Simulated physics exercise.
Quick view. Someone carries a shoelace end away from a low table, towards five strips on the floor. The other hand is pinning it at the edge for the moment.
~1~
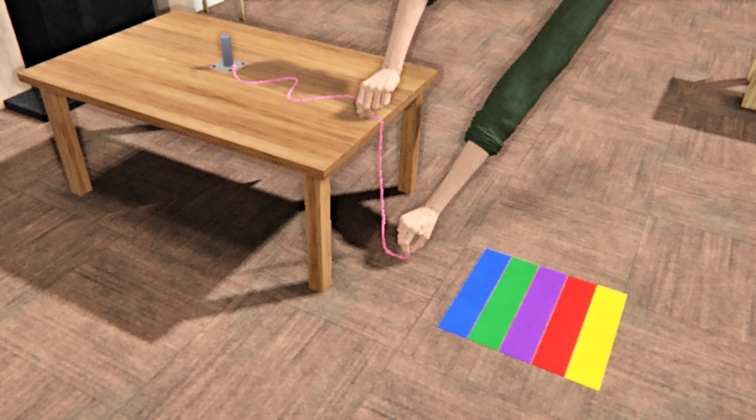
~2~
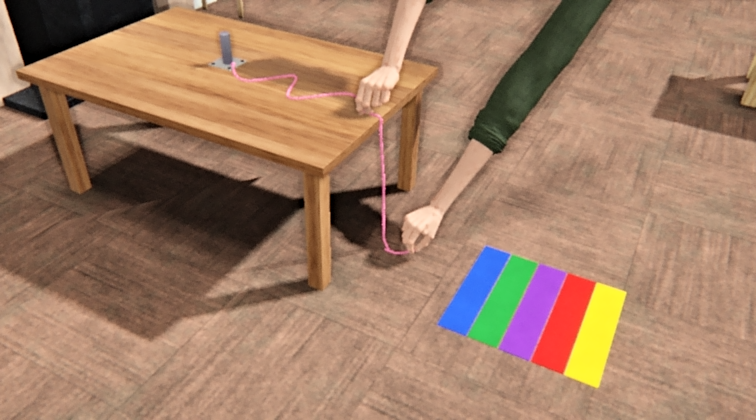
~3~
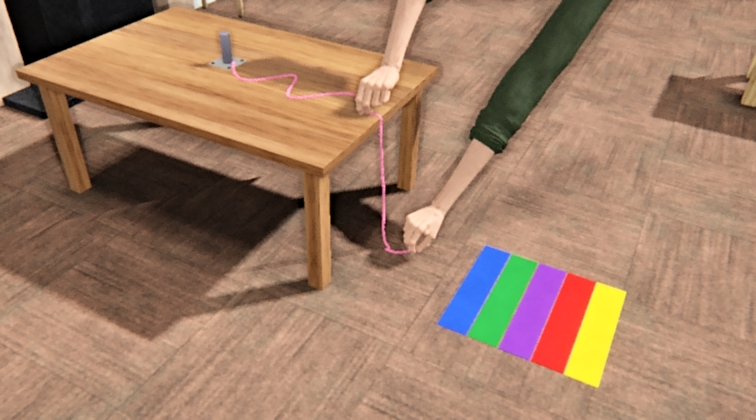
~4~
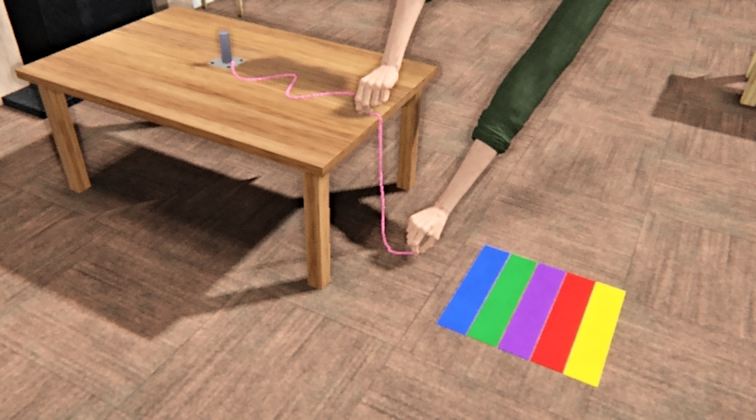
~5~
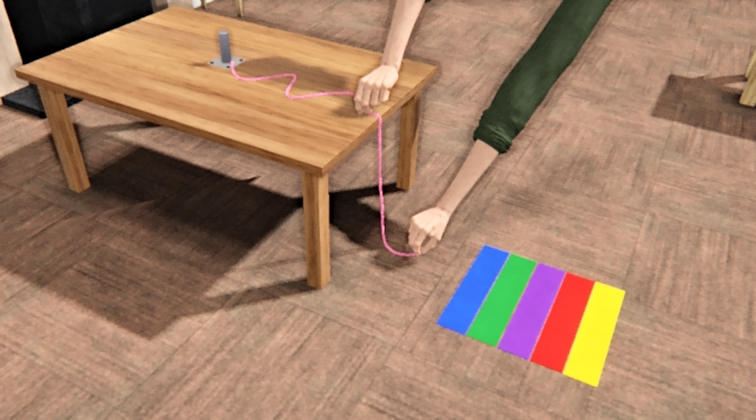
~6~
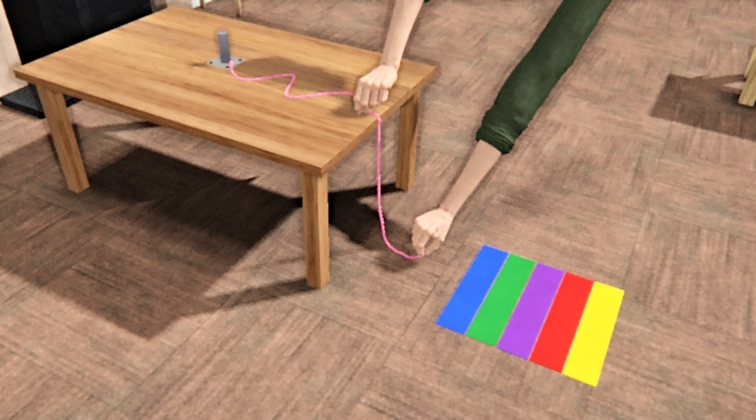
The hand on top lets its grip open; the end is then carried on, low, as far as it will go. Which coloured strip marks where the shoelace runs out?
Yellow.
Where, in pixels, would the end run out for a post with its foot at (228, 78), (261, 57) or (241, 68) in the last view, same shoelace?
Close to (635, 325), (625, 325) and (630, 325) in that order.
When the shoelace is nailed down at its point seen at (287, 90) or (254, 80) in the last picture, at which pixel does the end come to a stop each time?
In order of the tries, it's near (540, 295) and near (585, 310).
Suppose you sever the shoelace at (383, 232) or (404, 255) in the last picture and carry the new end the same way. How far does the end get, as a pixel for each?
The first cut gives (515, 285) and the second gives (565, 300).
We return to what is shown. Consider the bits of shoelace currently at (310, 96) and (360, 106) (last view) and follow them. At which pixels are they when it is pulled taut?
Near (365, 108) and (423, 151).
Soon after, end near (528, 290); over purple.
After that, end near (572, 306); over red.
At the stop, end near (600, 315); over yellow. The yellow one.
